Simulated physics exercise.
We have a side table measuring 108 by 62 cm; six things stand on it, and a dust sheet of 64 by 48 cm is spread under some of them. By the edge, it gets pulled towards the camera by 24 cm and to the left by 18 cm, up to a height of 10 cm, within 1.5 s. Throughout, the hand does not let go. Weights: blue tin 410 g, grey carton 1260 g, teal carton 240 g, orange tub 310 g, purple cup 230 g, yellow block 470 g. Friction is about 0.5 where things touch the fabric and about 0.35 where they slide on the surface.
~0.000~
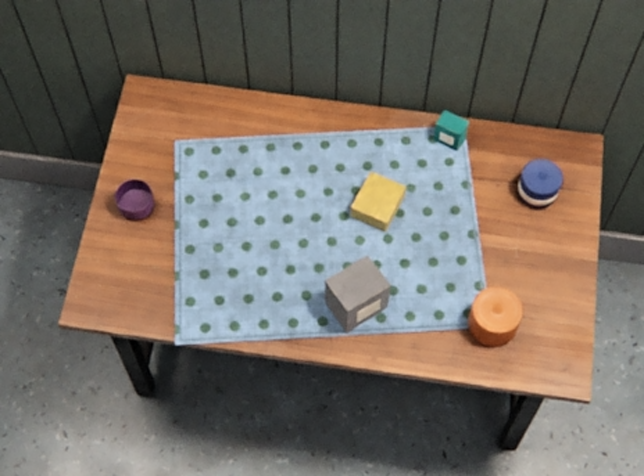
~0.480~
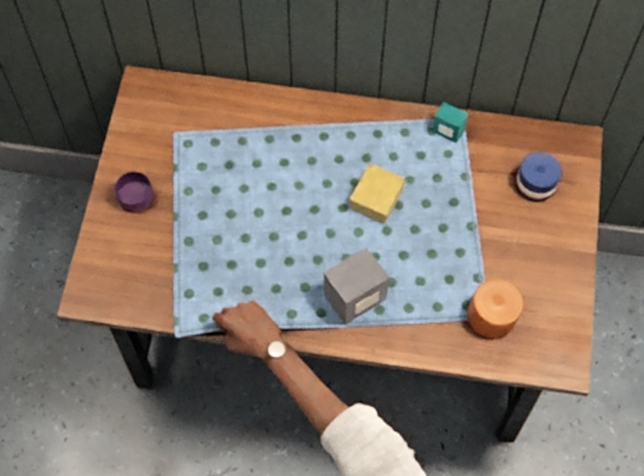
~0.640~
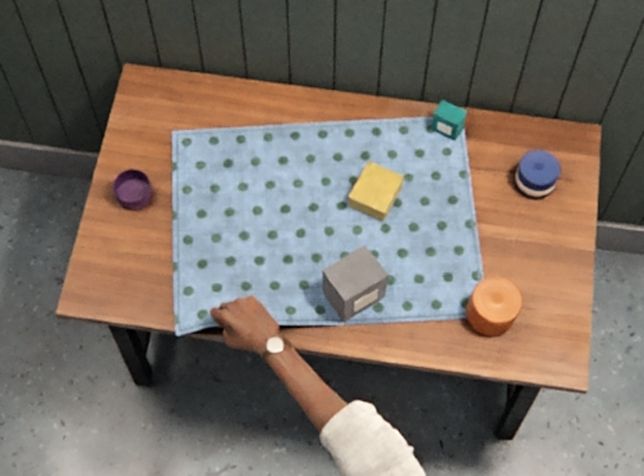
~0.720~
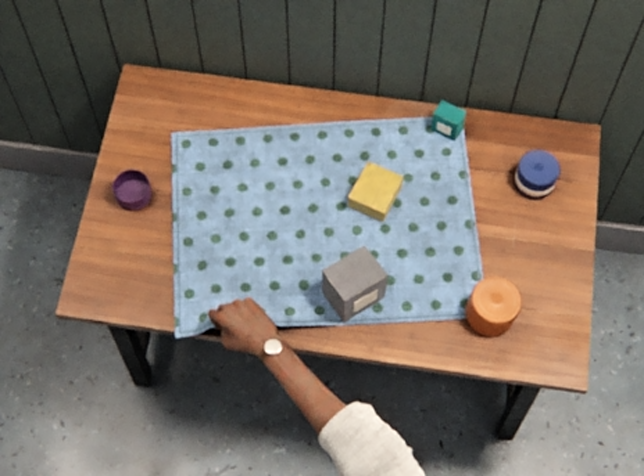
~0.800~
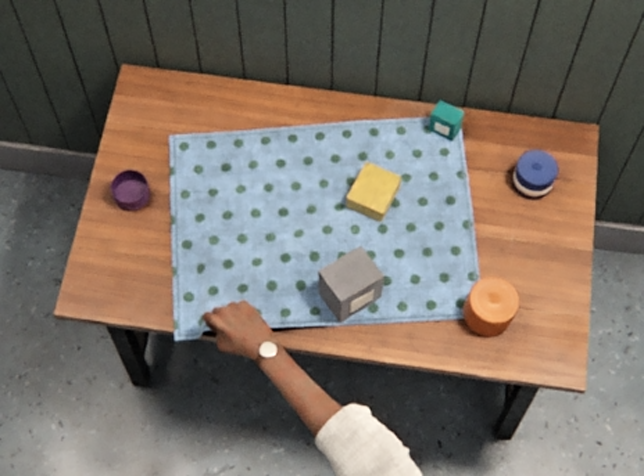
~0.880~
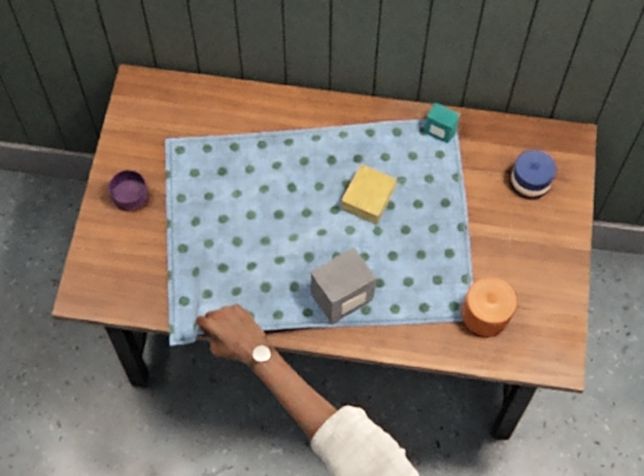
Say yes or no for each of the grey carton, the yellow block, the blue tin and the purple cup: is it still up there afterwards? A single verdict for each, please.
Grey carton - no; yellow block - yes; blue tin - yes; purple cup - yes.
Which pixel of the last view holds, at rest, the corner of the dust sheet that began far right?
In the final picture you'd find it somewhere near (357, 218).
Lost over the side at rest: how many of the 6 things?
I make it 1.
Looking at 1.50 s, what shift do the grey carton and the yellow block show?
Grey carton: 20 cm; yellow block: 20 cm.
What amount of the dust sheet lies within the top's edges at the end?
I'd estimate close to 60 per cent.
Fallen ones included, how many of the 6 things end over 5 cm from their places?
The total comes out at 3.
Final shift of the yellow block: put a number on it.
Roughly yellow block 35 cm.
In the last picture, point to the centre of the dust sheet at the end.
(189, 300), roughly.
At 1.2 s, 95 % of the dust sheet is still over the top; grey carton 10 cm off its start, yellow block 9 cm off its start, teal carton 10 cm off its start.
At 1.5 s, 80 % of the dust sheet is still over the top; yellow block 20 cm off its start, grey carton 18 cm off its start, teal carton 20 cm off its start.
At 1.8 s, 65 % of the dust sheet is still over the top; yellow block 32 cm off its start at (249, 271), grey carton over the edge, teal carton 32 cm off its start at (339, 205).
At 2.1 s, 60 % of the dust sheet is still over the top; grey carton over the edge, yellow block 35 cm off its start, teal carton 35 cm off its start.
At 3.7 s, 60 % of the dust sheet is still over the top; yellow block 35 cm off its start at (240, 285), grey carton over the edge, purple cup 0 cm off its start at (127, 186), blue tin 0 cm off its start at (536, 167).
